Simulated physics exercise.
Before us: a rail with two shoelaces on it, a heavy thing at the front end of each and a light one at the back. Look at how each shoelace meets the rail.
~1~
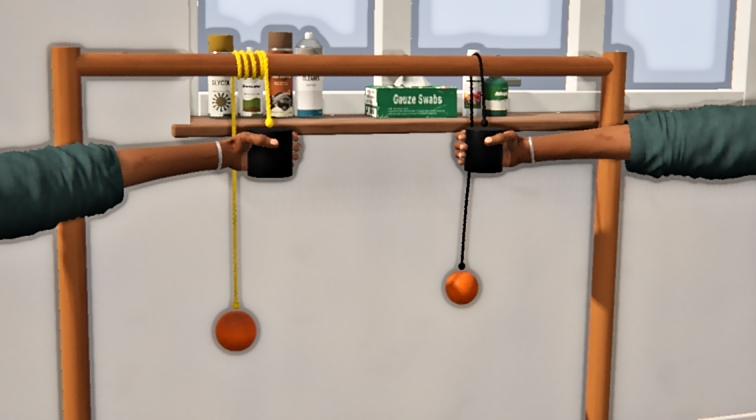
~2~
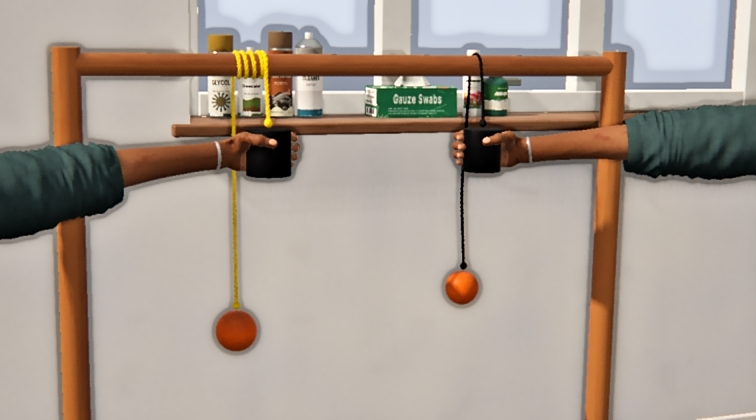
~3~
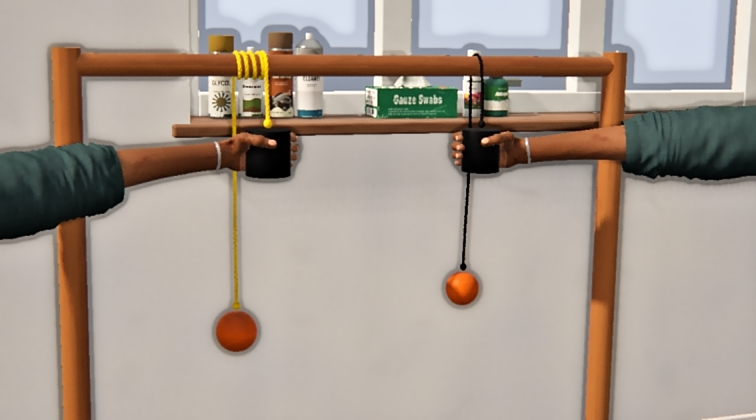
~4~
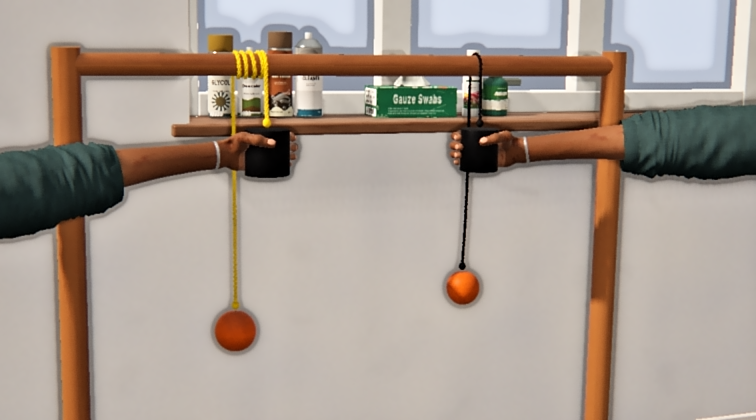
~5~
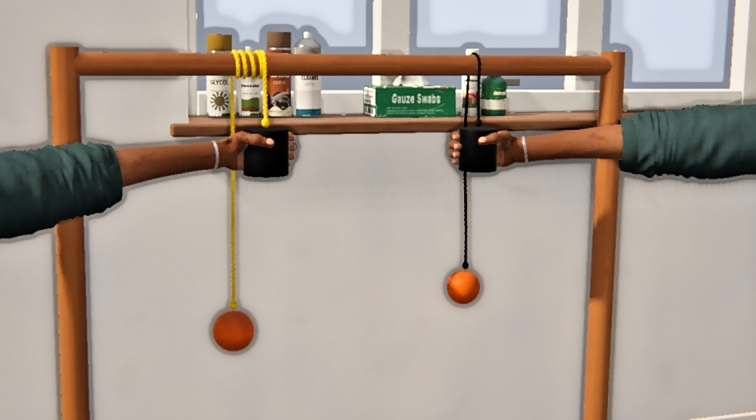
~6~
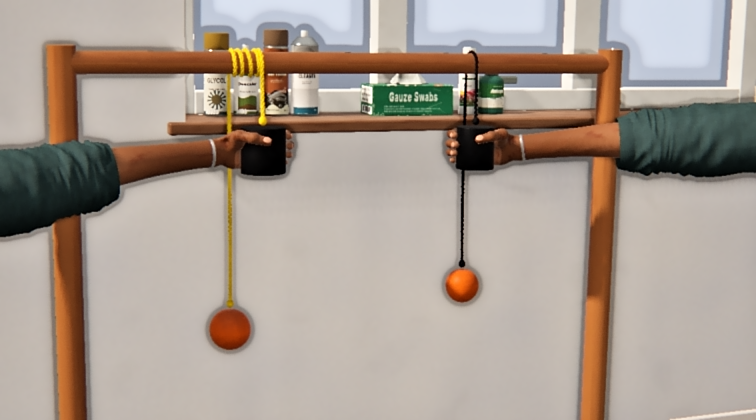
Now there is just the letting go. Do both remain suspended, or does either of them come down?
My prediction: Left weight: Up. Right weight: Down.
Then, 0.50 s after the last picture, left weight hanging near (259, 139); right weight dropping near (466, 410).
Then, 0.86 s after the last picture, left weight hanging near (261, 143); right weight on the floor.
At rest, left weight hanging near (261, 144); right weight on the floor. The left weight stays hanging and the right weight drops.
